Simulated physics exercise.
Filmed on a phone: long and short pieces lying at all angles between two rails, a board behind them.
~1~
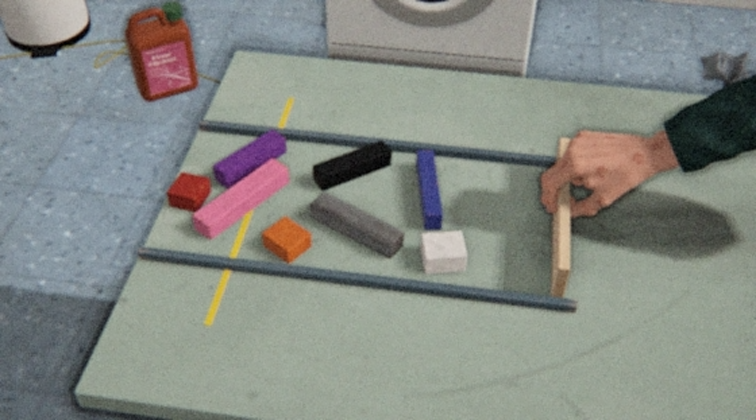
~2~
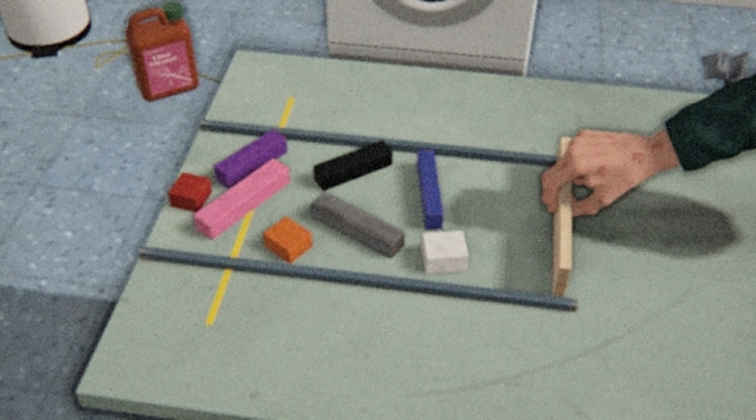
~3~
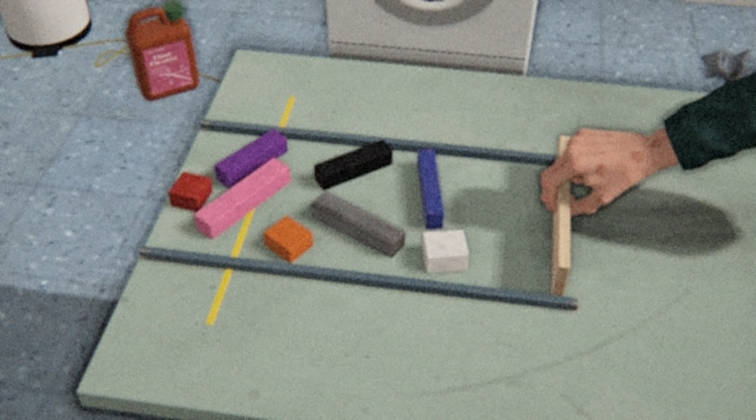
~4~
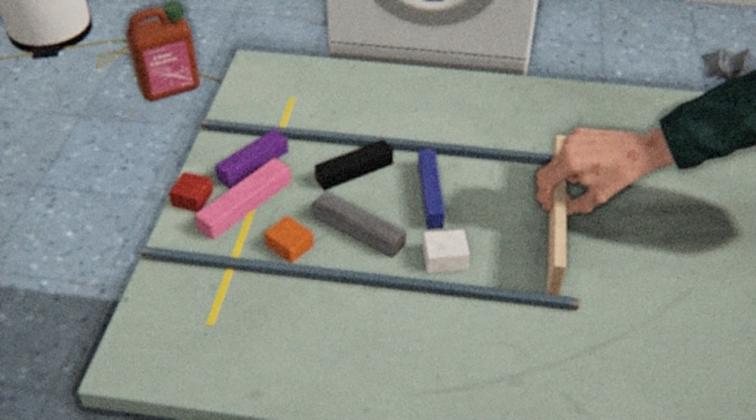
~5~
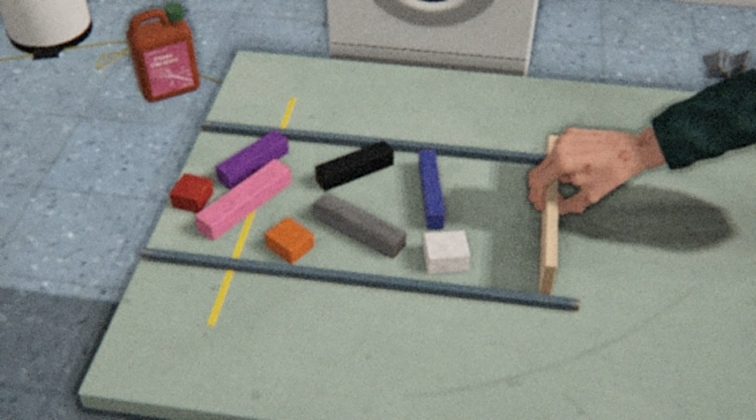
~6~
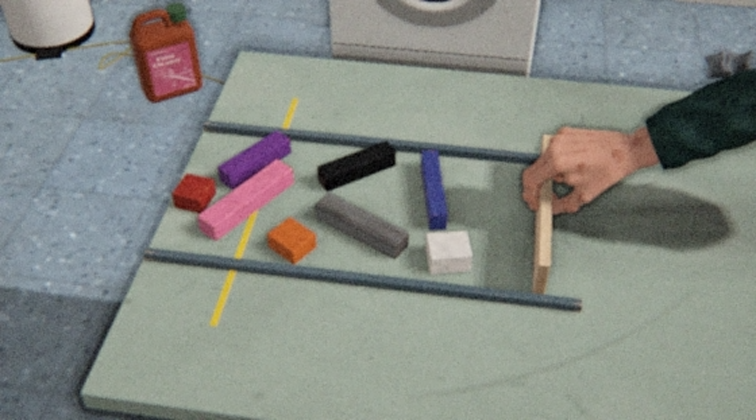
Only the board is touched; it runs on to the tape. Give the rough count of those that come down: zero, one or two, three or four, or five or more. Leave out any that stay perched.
As it turns out, the number that fall off is one or two.
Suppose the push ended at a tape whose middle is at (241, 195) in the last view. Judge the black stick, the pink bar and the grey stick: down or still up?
The black stick does not fall; the pink bar tumbles off; the grey stick stays on.
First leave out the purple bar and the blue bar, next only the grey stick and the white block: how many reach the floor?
The counts: 1 and 0.
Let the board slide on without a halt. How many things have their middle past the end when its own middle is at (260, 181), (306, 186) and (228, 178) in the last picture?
It would be 2, 0 and 4.
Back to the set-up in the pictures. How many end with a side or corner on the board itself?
2 of them.
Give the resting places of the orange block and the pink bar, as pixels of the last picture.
Near (161, 235) and (180, 181).
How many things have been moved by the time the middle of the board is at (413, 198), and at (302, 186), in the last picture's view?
The counts are 3 and 8.
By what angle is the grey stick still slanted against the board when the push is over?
Near 0 degrees.
Early on, none off yet; red block at rest near (194, 193); purple bar at rest near (255, 160); pink bar at rest near (247, 199).
A while later, none off yet; red block at rest near (193, 192); purple bar moving near (248, 156); pink bar travelled a little near (232, 191).
Further along, none off yet; red block travelled a little near (187, 187); purple bar travelled a little near (228, 152); pink bar travelled a little near (221, 185).
Finally, the number that fall off is one or two; lost, purple bar and red block.
